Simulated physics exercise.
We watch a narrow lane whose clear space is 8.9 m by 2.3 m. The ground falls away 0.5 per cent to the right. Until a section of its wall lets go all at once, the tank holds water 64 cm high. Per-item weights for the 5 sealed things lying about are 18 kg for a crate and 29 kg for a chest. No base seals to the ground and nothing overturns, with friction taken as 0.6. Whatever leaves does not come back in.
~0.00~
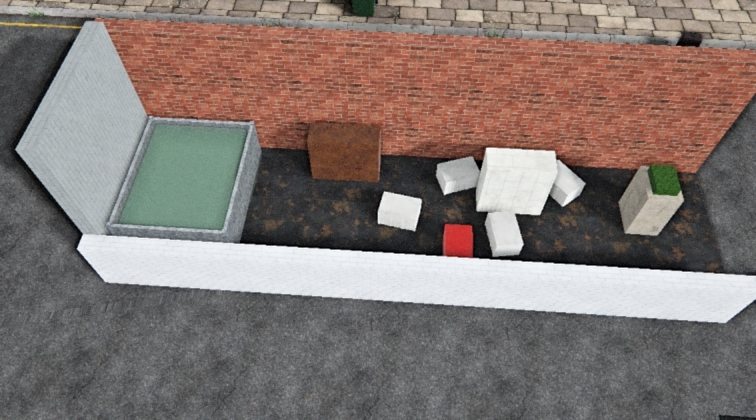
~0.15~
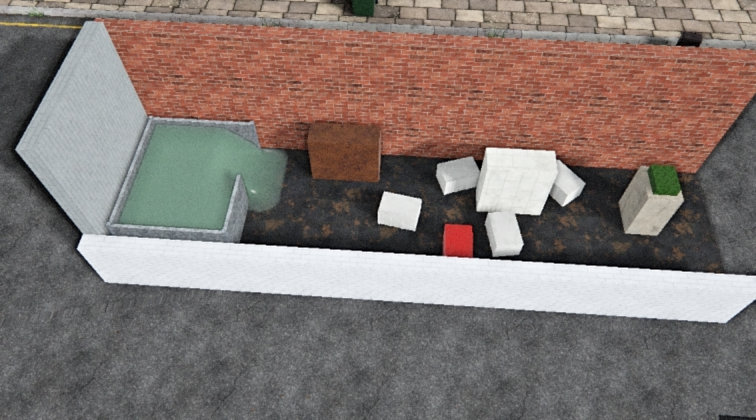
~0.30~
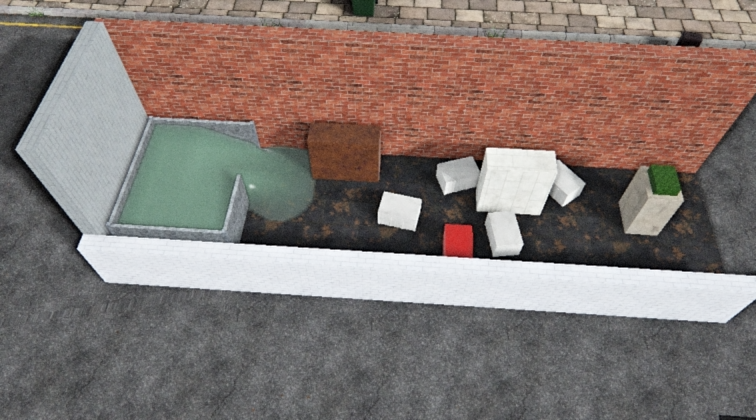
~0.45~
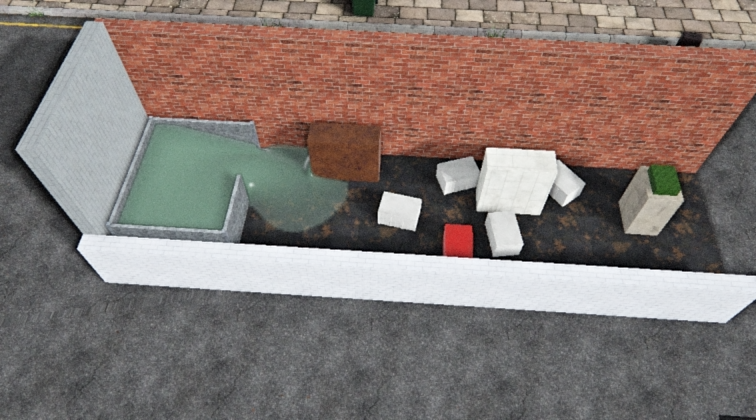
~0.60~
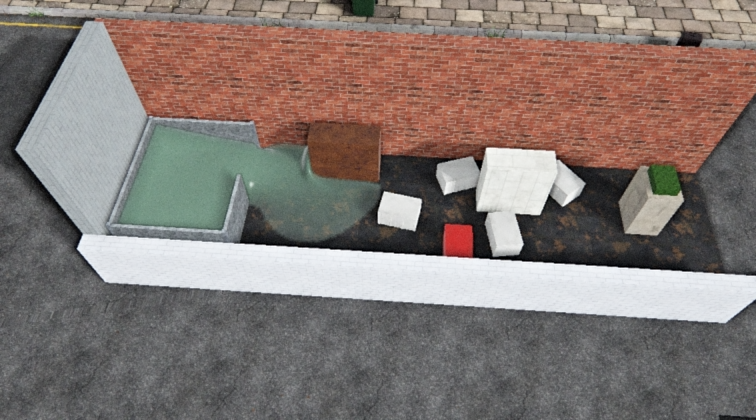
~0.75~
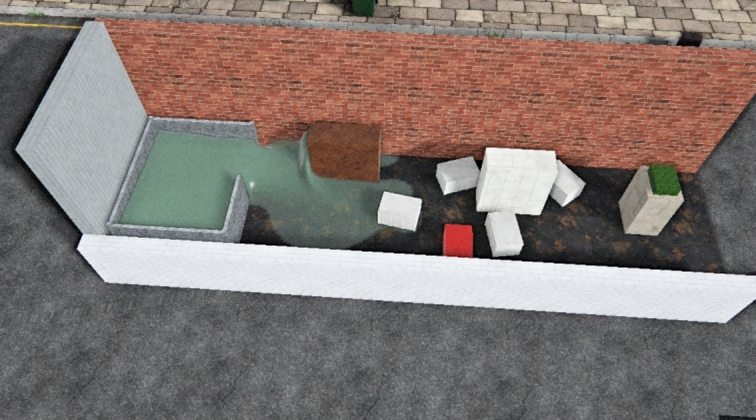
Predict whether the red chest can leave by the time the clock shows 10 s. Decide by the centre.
Short answer: The red chest comes out.
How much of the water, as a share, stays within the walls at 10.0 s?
Around 64 % of the water.
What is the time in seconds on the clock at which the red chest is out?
Near 5.0 s.
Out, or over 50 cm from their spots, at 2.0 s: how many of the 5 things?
The number I get is 1.
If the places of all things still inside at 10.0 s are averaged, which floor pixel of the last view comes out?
They average out to somewhere around (645, 207).
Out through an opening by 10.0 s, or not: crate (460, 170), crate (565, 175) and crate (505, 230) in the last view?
First stayed back, second stayed back, third got there.
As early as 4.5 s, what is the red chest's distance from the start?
Around 350 cm from the start by that time.
After 2.0 s the red chest is near (474, 239), 0.2 m from its start, aground; 0 of 5 are out; 1 afloat.
After 4.5 s the red chest is near (712, 263), 3.6 m from its start, aground; 0 of 5 are out; 1 afloat.
After 7.0 s the red chest has gone out; 2 of 5 are out; 2 afloat.
After 10.0 s the red chest has gone out; 2 of 5 are out; 1 afloat.
